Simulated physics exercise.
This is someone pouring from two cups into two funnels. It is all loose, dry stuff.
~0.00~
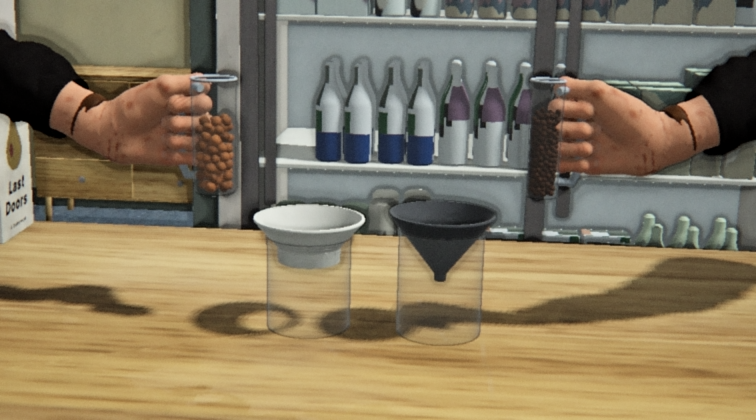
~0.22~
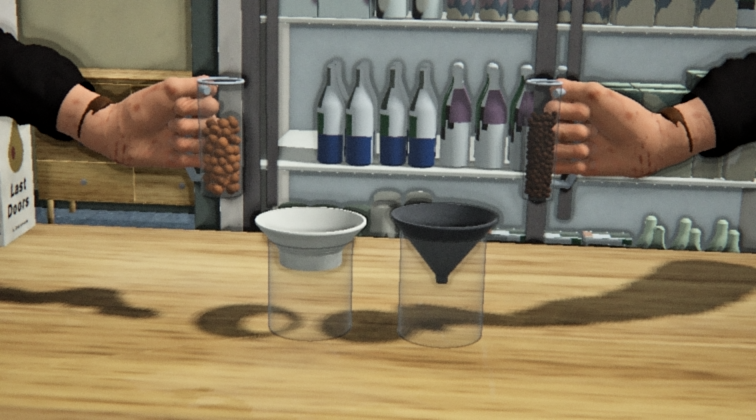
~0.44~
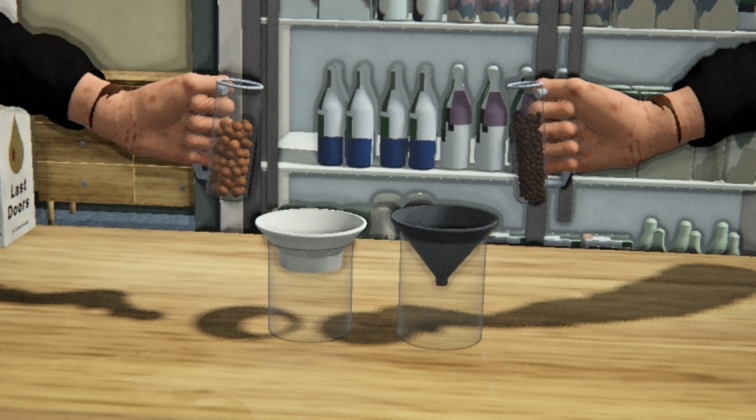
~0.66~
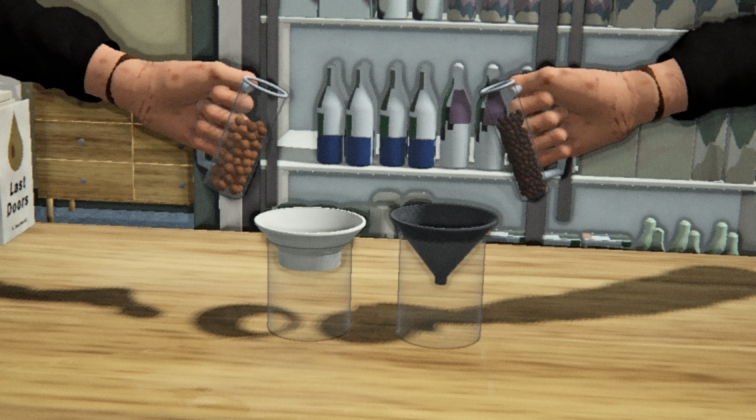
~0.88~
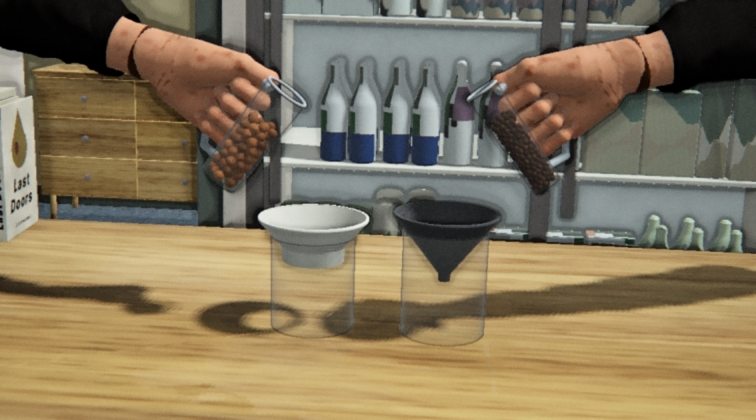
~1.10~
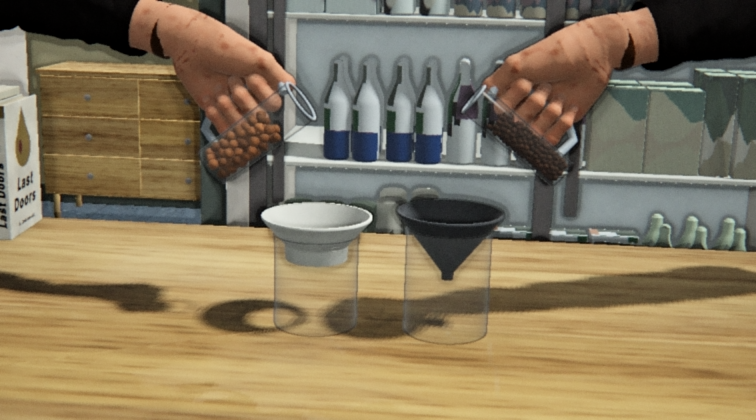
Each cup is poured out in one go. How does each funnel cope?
In the end the left one passes it all, and the right one holds most of it back.
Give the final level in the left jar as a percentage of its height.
It comes to 20 per cent or so.
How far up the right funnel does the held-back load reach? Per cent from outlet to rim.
About 75 per cent.
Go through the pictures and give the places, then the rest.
The first frame shows left funnel at (309, 226), outlet at (309, 260), about 6 pieces wide; left cup at (214, 136), holding hazelnuts; right funnel at (442, 222), outlet at (440, 281), under two pieces wide; right cup at (545, 139), holding allspice berries.
The second frame shows left cup at (221, 138), upright; right cup at (541, 141), upright.
The third frame shows left cup at (233, 140), tipped 7°; right cup at (529, 143), tipped 7°.
The fourth frame shows left cup at (244, 139), tipped 22°; right cup at (517, 142), tipped 22°.
The fifth frame shows left cup at (253, 136), tipped 37°; right cup at (515, 138), tipped 37°.
The sixth frame shows left funnel at (317, 224), outlet at (316, 258); left cup at (256, 135), tipped 52°; right funnel at (450, 221), outlet at (447, 279); right cup at (518, 137), tipped 52°.
Around 1.56 s, left, all still in the cup; right, all still in the cup.
Around 1.96 s, left, nearly all still in the cup, a small part in or over the funnel; right, nearly all still in the cup, a small part in or over the funnel.
Around 2.30 s, left, about a quarter still in the cup, about a third in or over the funnel, about half down in the jar; right, about a third still in the cup, about two thirds in or over the funnel, a stray few down in the jar.
Finally (3.1 s), left, all down in the jar; right, nearly all stuck in the funnel, a stray few down in the jar.
